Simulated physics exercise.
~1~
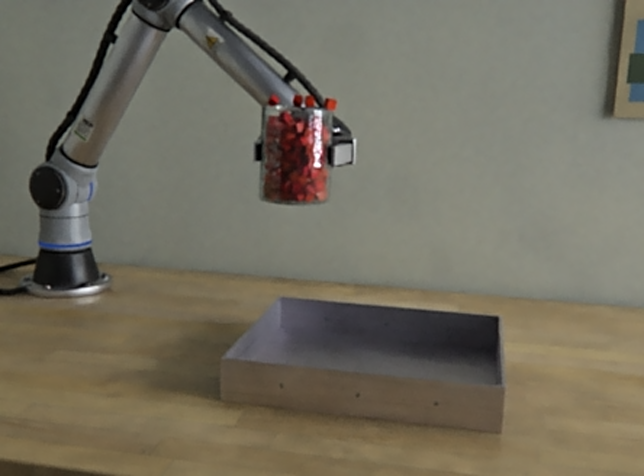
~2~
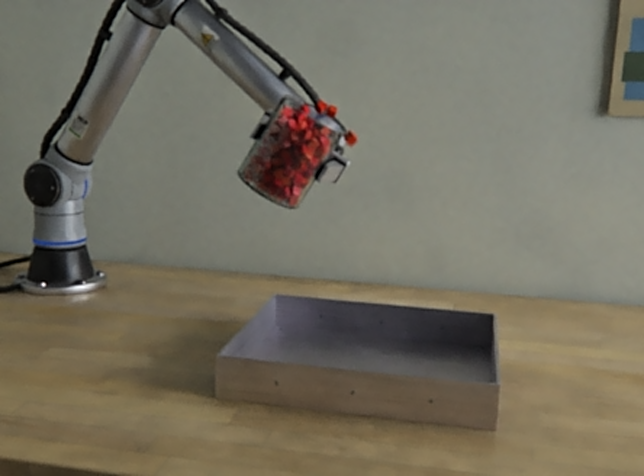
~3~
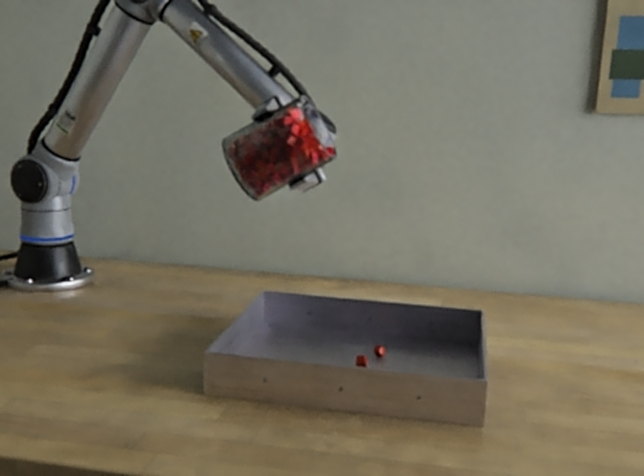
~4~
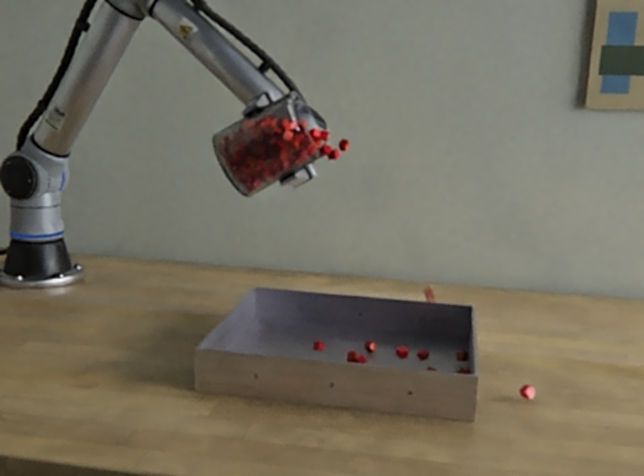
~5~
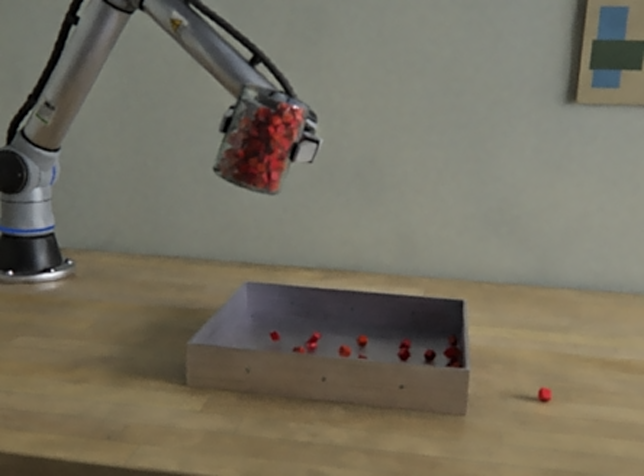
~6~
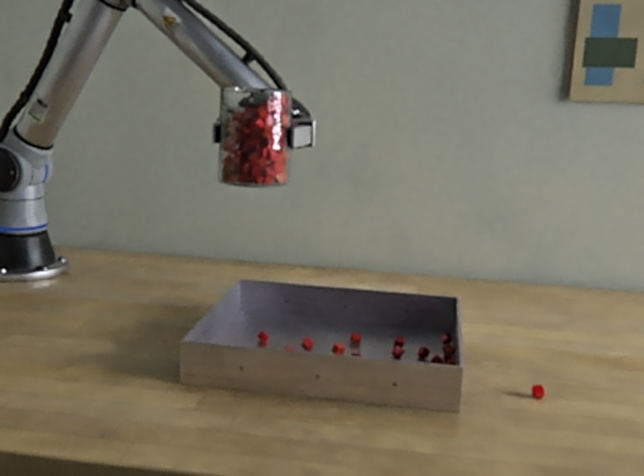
The clip shows a robot arm tipping a clear cup of small red pieces to the right above a shallow gray tray, spilling some into it and one onto the table, then turning the cup upright again, still mostly full, as the camera pans slightly right.
